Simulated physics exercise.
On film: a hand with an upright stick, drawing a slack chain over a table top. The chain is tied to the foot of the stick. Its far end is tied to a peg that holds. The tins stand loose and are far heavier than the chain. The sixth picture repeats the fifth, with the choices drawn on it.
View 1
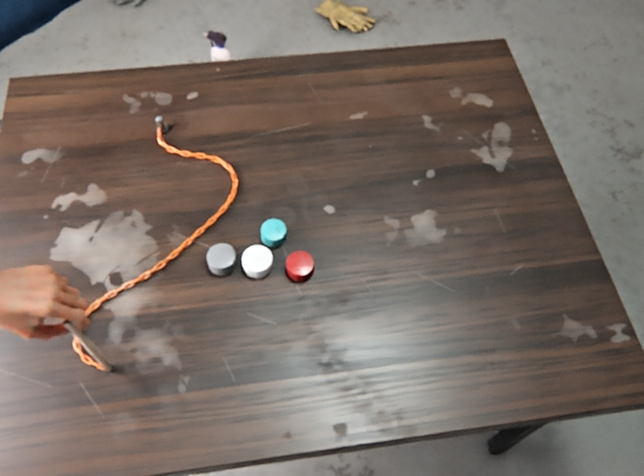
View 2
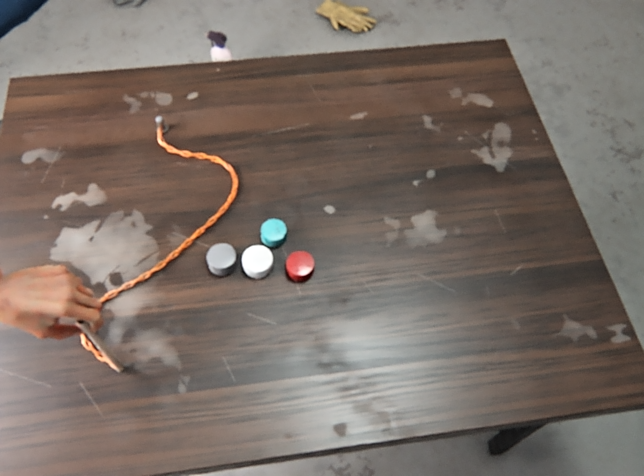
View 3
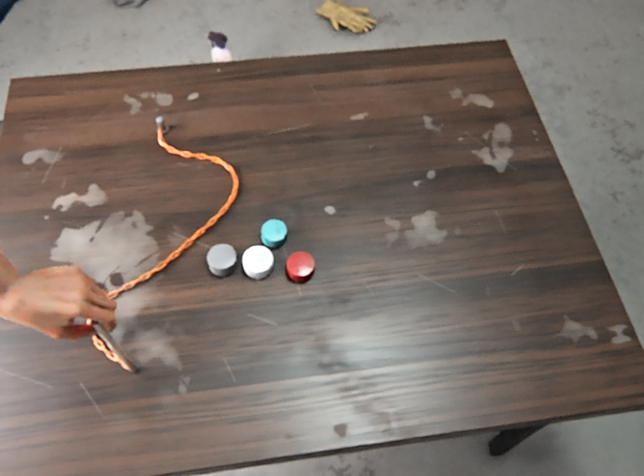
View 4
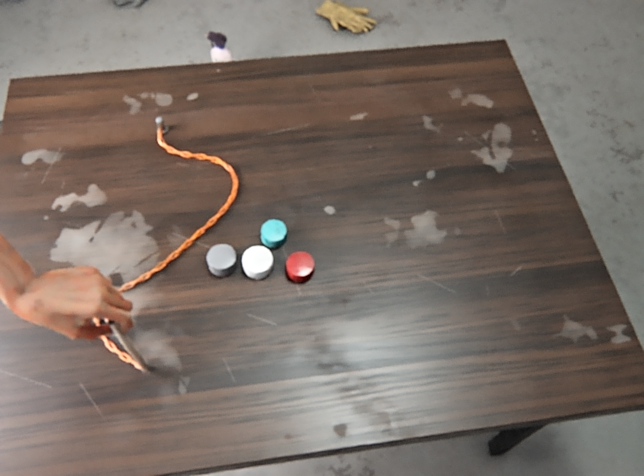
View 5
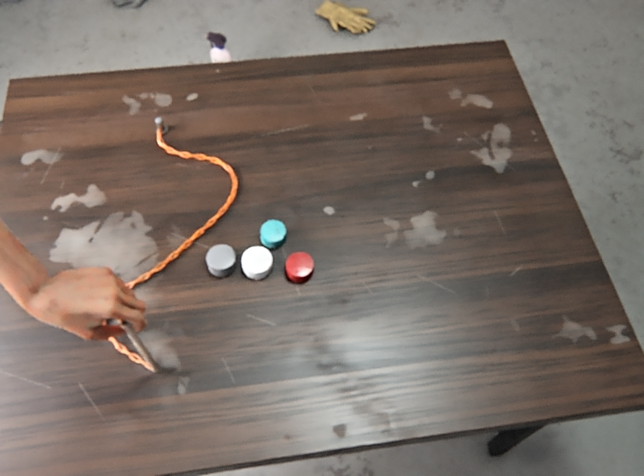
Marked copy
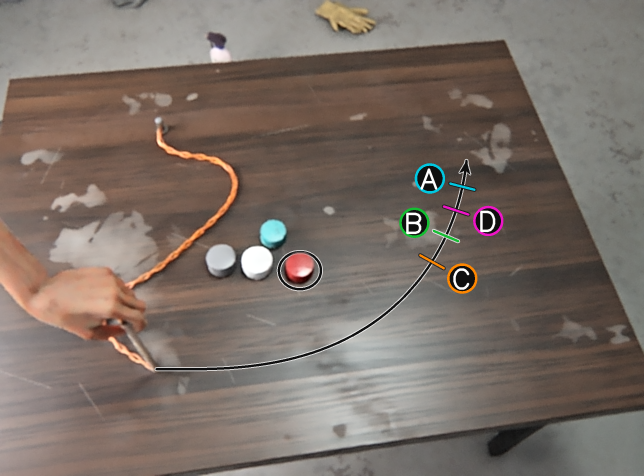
A hand slides the end of an orange cord rightward across a dark table top.
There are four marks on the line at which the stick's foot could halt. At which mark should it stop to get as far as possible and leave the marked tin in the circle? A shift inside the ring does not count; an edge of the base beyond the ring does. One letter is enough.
At C, and not beyond.
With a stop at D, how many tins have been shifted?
Four.
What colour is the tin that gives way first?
Grey.
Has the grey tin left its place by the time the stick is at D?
Yes.
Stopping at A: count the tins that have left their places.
Four.
On the marked copy, A at (462, 187); B at (446, 236); C at (432, 262); D at (456, 210); the ring at (300, 270); the route from (156, 369) via (387, 313) to (467, 161).
Following C. Soon after the start, foot of the stick (272, 363); red tin (300, 267).
Later, foot of the stick (375, 322); red tin (300, 267).
In the end, foot of the stick (432, 262); grey tin (234, 250); red tin (300, 267); the red tin is still in its ring.
As for the rest, A drags the ringed tin to (316, 220); B drags the ringed tin to (302, 248); D drags the ringed tin to (309, 235).
